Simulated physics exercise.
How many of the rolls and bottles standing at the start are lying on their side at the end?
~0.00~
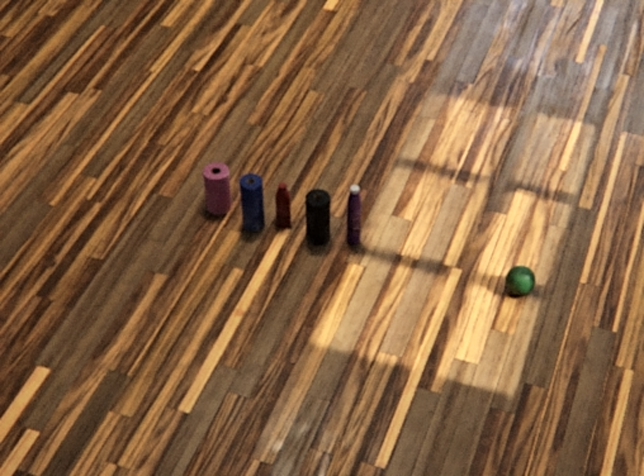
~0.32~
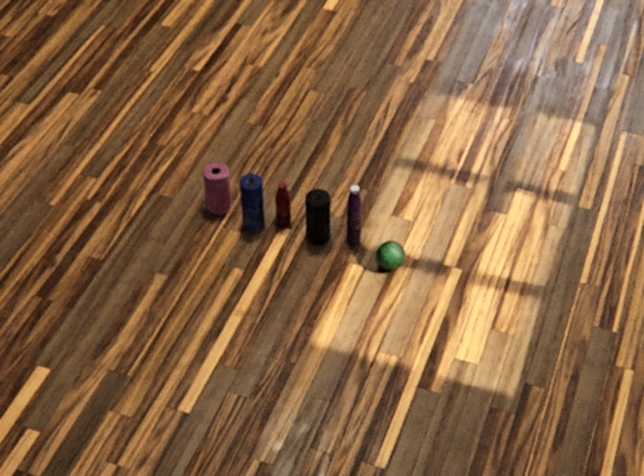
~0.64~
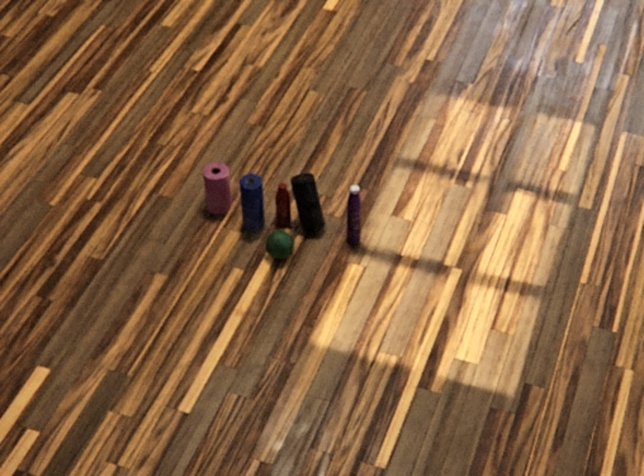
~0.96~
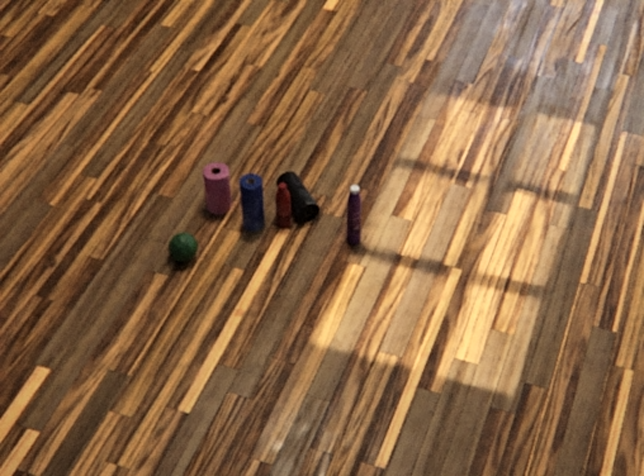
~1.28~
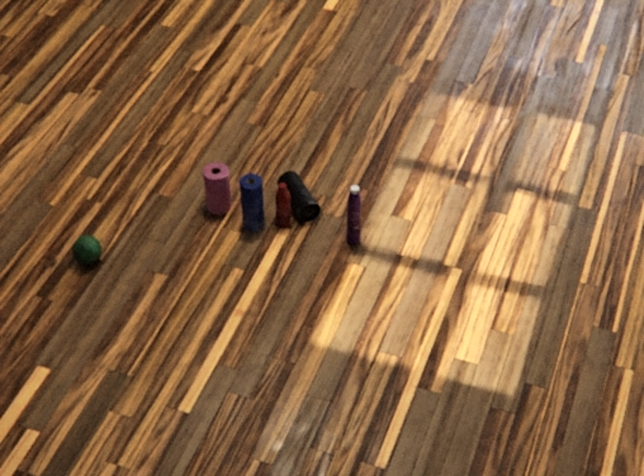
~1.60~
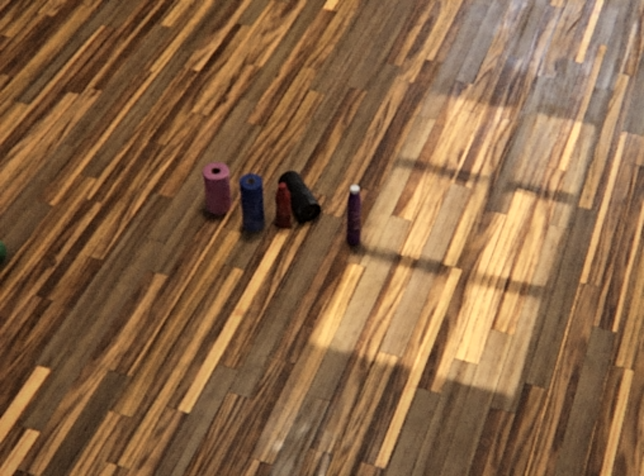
Just one of them is on its side at the end, the black roll. The pink roll, blue roll, red bottle and purple bottle are still upright.
A striped wooden floor, seen from above at an angle, has a patch of window light on its right side. Standing in a loose row from left to right are a pink roll, a blue roll, a red bottle, a black roll and a purple bottle, with a green ball off to the right. The ball rolls left, passes in front of the purple bottle and knocks the black roll, which leans and topples away behind the red bottle. The ball keeps rolling left until it is slipping out of view at the edge. The black roll lies on its side, while the other four still stand.
